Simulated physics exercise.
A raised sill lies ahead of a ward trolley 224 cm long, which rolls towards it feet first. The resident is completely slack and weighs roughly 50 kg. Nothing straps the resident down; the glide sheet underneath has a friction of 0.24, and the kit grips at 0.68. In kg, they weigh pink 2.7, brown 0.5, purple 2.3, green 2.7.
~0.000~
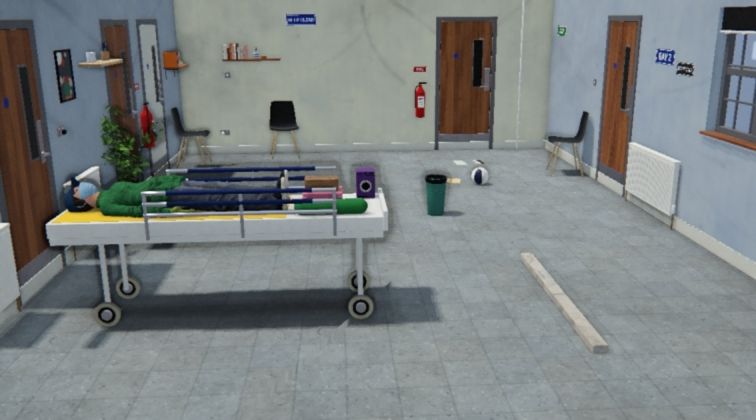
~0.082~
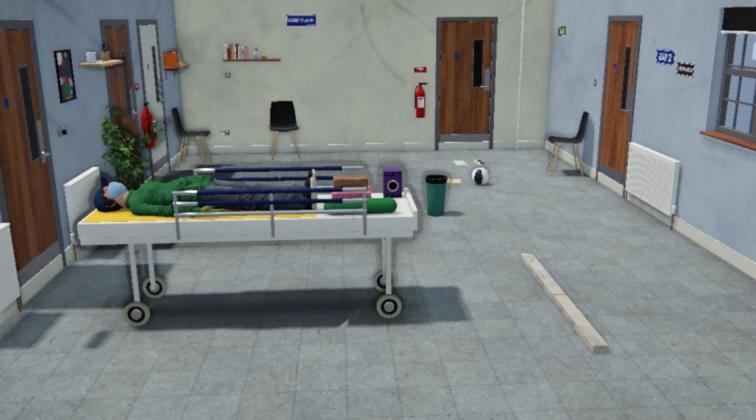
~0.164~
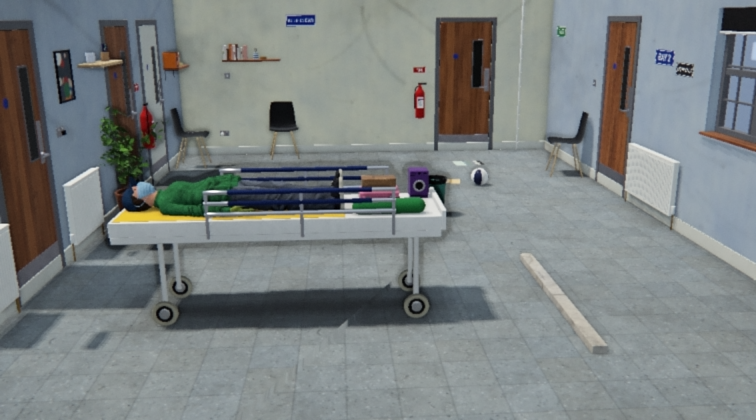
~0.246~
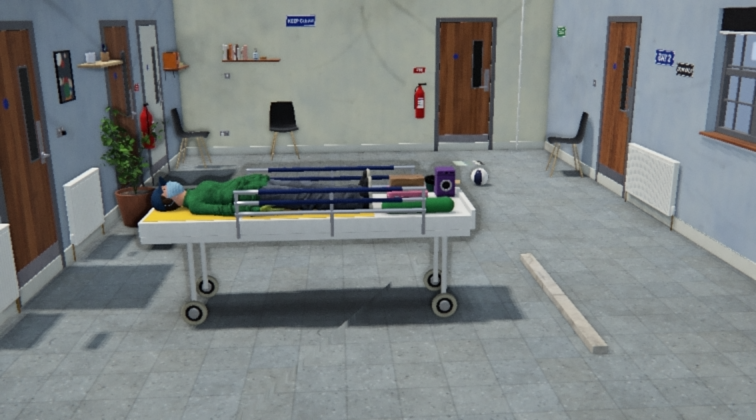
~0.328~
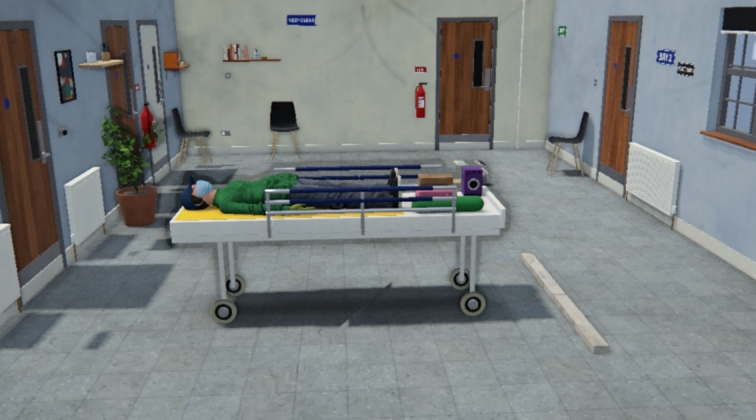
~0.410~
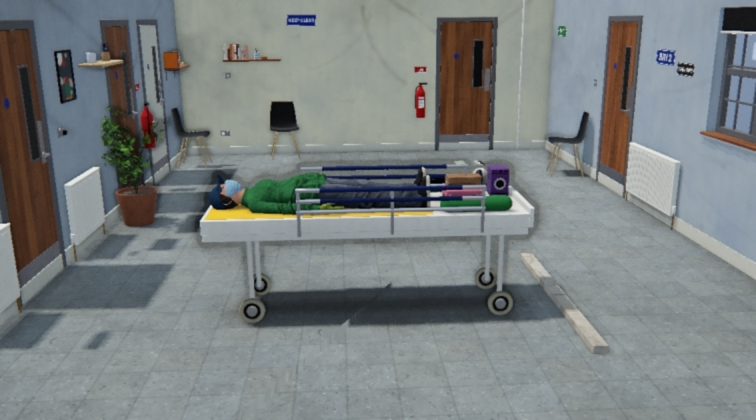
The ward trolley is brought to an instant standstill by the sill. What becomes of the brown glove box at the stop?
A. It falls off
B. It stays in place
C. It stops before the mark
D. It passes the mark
The answer is A.
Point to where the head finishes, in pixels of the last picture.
Somewhere about (345, 195) in the last picture.
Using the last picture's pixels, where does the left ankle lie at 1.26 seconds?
Somewhere close to (531, 192).
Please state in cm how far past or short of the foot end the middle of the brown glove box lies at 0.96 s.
Roughly 15 cm past.
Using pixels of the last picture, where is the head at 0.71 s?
The head sits close to (325, 195).
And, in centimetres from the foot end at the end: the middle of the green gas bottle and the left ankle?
Result: Green gas bottle = 30 cm short, left ankle = 30 cm short.
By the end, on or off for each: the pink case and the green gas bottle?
At the end the pink case has held on and the green gas bottle has held on.
Contact comes at 0.56 s.
After 0.71 s the brown glove box is 14 cm short of the foot end, tilted 0°, near (556, 179) in the last picture's view; the pink case 17 cm short of the foot end, tilted 0°.
After 0.96 s the brown glove box is 16 cm past the foot end, tilted 60°, near (595, 194) in the last picture's view; the pink case 18 cm short of the foot end, tilted 0°.
After 1.26 s the brown glove box is 48 cm past the foot end, tilted 175°, near (626, 291) in the last picture's view; the pink case 18 cm short of the foot end, tilted 0°.
When all is still (1.9 s), pink case stays on; brown glove box drops off; purple pump drops off; green gas bottle stays on; left ankle stops short of the foot end.
